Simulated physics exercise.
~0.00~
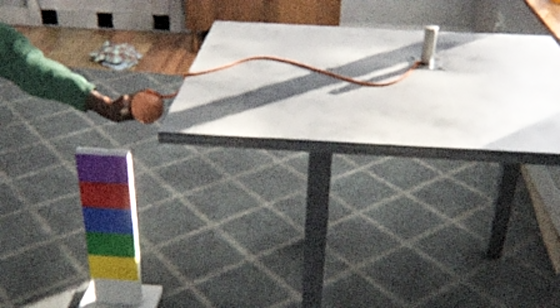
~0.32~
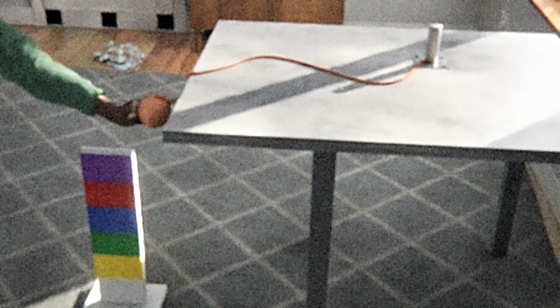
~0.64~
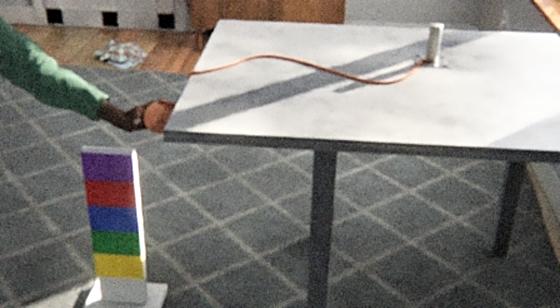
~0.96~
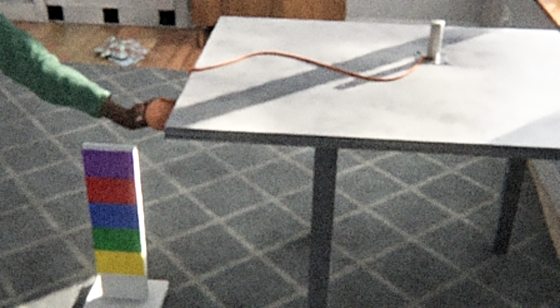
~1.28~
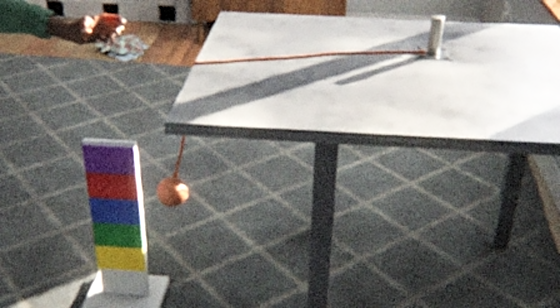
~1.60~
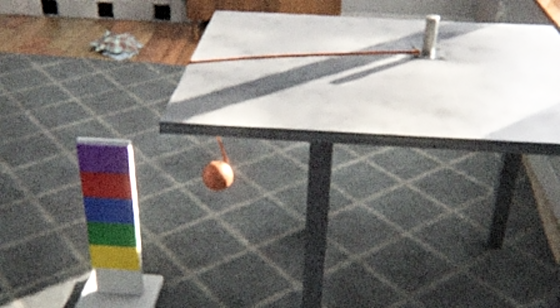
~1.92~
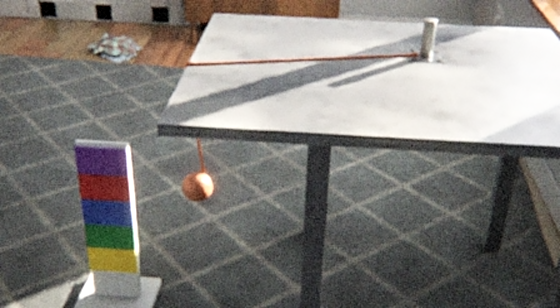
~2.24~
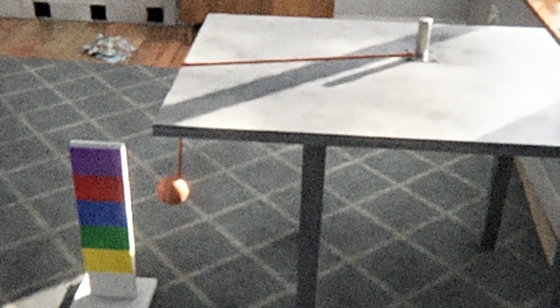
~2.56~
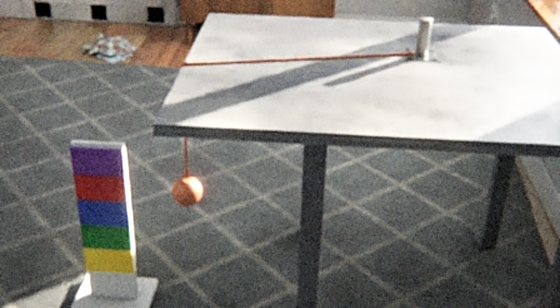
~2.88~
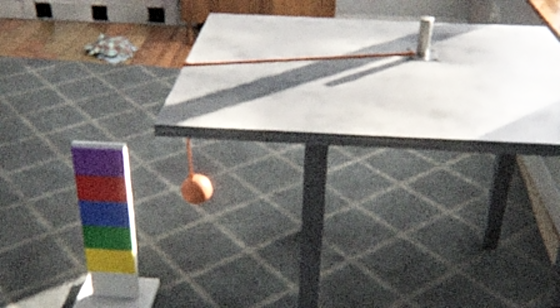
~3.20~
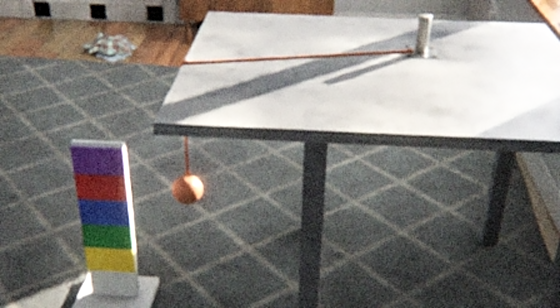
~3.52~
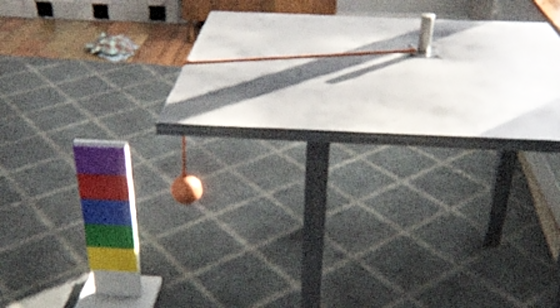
The video shows a hand holding an orange ball at a table's edge, tied by a cord to a post, beside a strip of coloured bands. The hand lets go, and the ball drops, swings right and left, then settles hanging level with the red band.
